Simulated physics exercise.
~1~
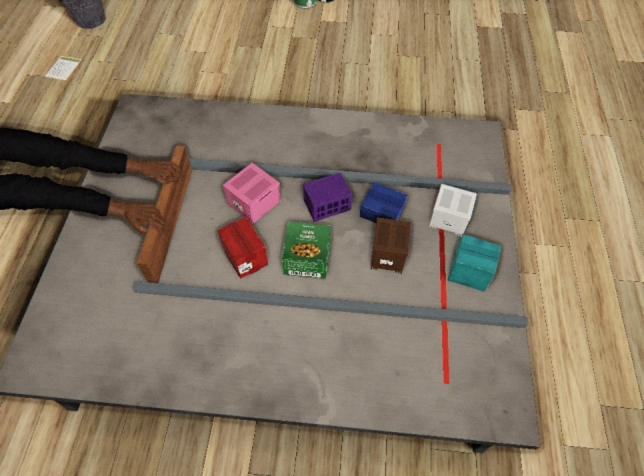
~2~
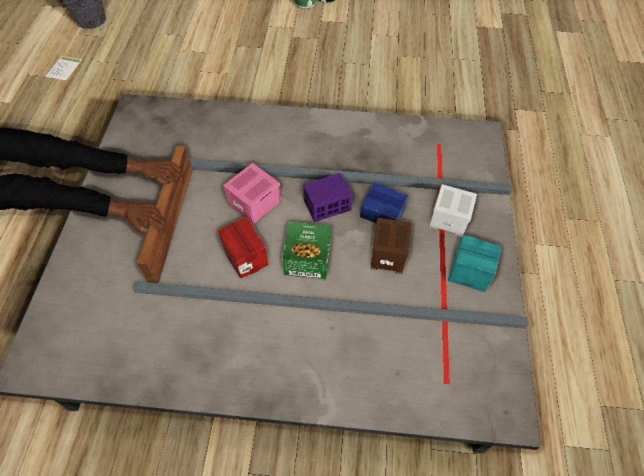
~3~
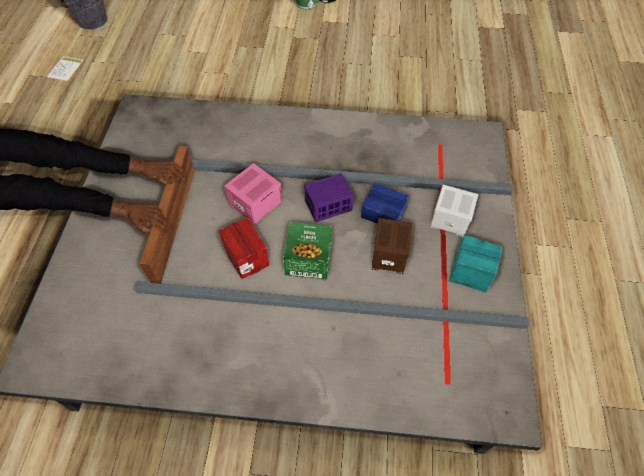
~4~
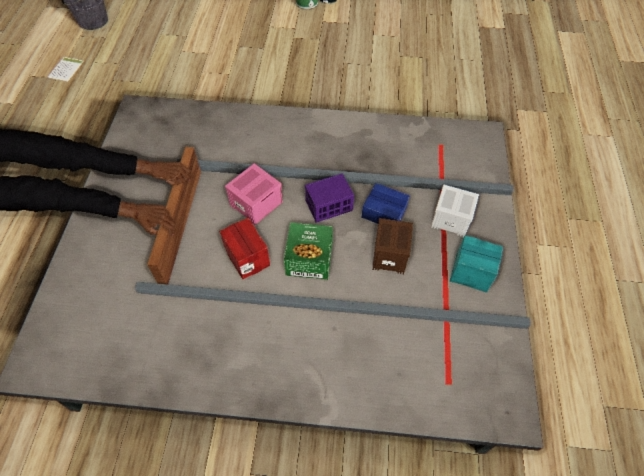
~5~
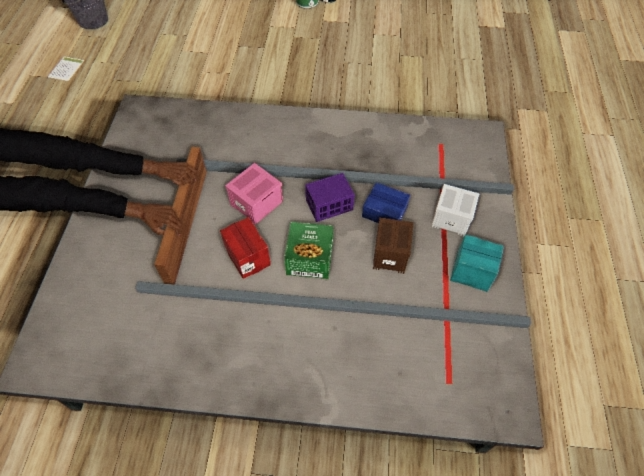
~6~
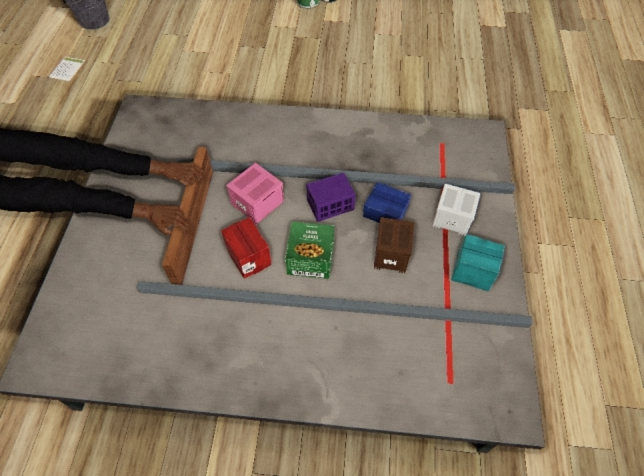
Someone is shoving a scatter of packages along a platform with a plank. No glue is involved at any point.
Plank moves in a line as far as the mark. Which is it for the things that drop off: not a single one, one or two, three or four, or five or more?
It is three or four.
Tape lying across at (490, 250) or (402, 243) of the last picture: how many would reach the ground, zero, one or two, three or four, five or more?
First tape: Five or over; second tape: 1 or 2.
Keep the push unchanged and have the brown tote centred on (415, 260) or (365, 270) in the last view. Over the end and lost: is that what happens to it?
Result for the brown tote: It leaves the top at position one; it leaves the top at position two.
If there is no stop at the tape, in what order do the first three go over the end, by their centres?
Listed earliest first: White tote, turquoise parcel, blue box.
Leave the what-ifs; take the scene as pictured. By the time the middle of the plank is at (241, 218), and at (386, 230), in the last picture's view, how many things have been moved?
2 at one spot and 8 at the other.
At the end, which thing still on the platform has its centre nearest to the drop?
Foremost: The purple crate.
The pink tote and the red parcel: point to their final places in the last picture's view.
Listed as asked: First (466, 199), and then (467, 274).
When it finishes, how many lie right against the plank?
2 of them.
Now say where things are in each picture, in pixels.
The first picture shows turquoise parcel (474, 263); white tote (452, 210); brown tote (390, 246); plank (167, 212); tape (442, 247).
The second picture shows white tote (452, 211); blue box (384, 206).
The third picture shows brown tote (391, 246); plank (170, 213).
The fourth picture shows turquoise parcel (476, 264); red parcel (245, 249).
The fifth picture shows white tote (455, 211); purple crate (330, 197).
The sixth picture shows turquoise parcel (477, 263); white tote (456, 210); brown tote (393, 246); plank (190, 214); tape (446, 246).
Soon after, none off yet; turquoise parcel at rest near (477, 263); white tote at rest near (456, 210); brown tote at rest near (393, 246).
After that, none off yet; turquoise parcel at rest near (477, 263); white tote displaced a little near (472, 210); brown tote displaced about its own width near (425, 248).
And then, none off yet; turquoise parcel displaced about its own width near (531, 268); white tote tilting well over near (540, 220); brown tote displaced well along near (492, 254).
In the end, the number that fall off is three or four; gone, blue box, brown tote, white tote and turquoise parcel.
